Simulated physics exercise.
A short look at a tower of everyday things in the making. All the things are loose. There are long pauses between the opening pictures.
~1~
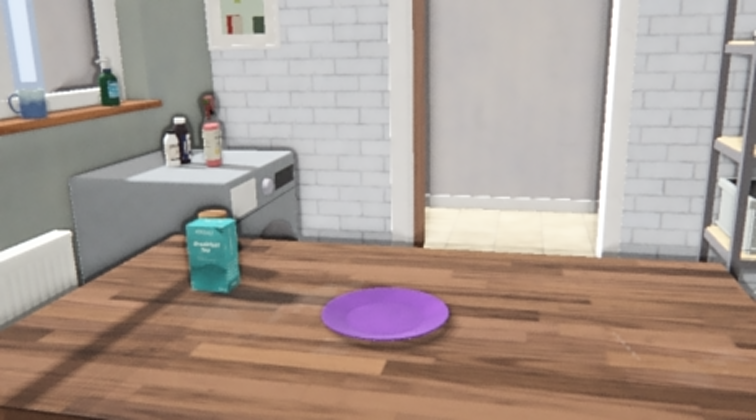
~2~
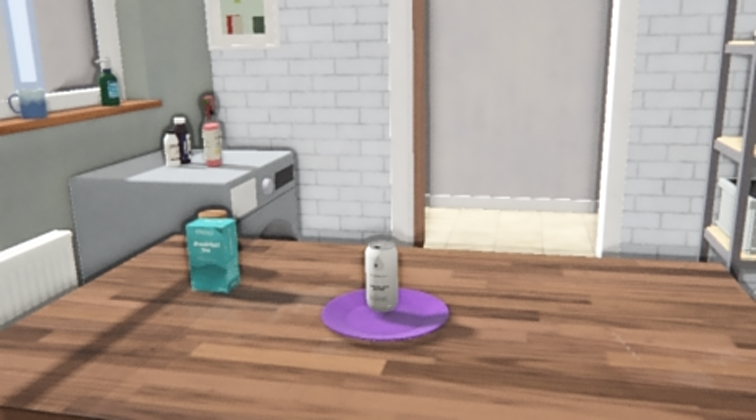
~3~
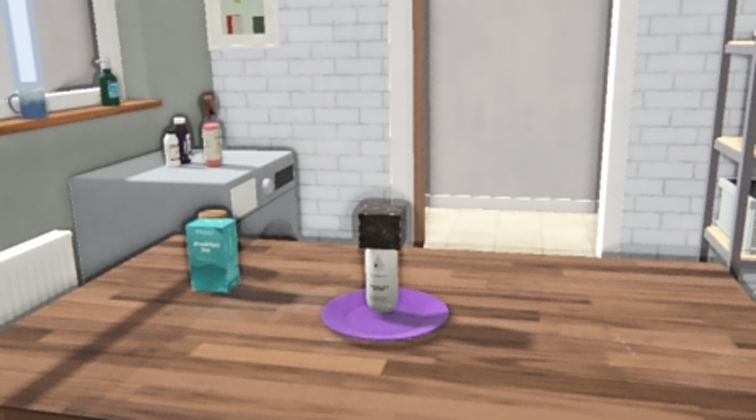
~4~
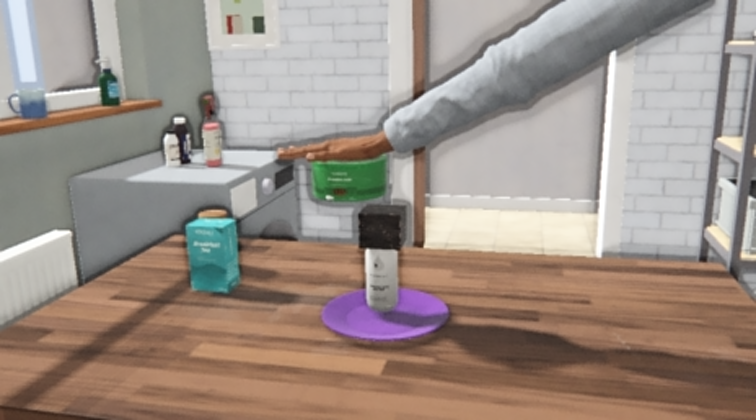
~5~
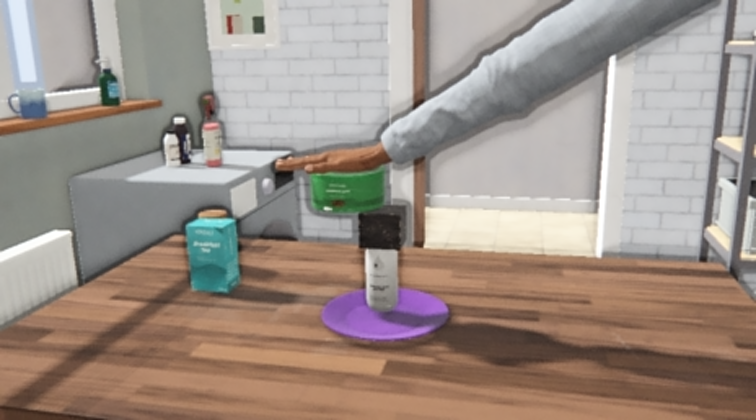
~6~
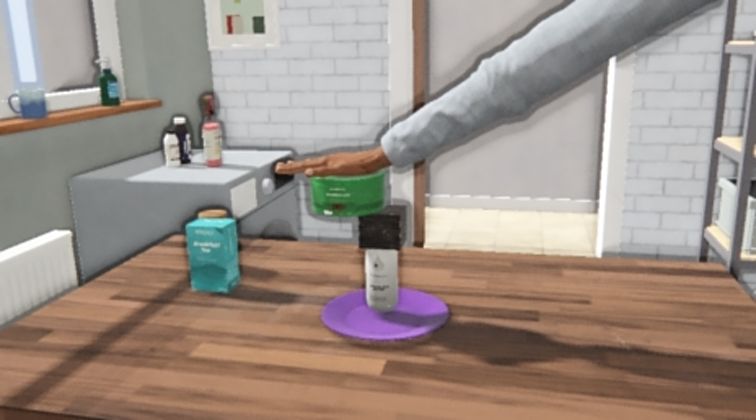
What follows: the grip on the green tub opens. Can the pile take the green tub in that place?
In the end the pile loses its balance.
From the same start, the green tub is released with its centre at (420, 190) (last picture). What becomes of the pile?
Then it gives way.
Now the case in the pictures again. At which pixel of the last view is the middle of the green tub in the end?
Near (235, 291).
Then, 0.30 s past the last view, green tub now fallen.
Then, 0.40 s past the last view, things are still on the move.
Then, 0.60 s past the last view, as before.
Then, 1.80 s past the last view, nothing new.
Finally, fallen, green tub; the other 5 still in place. Final places as the last picture's camera would see them, green tub near (235, 291). The pile comes apart.
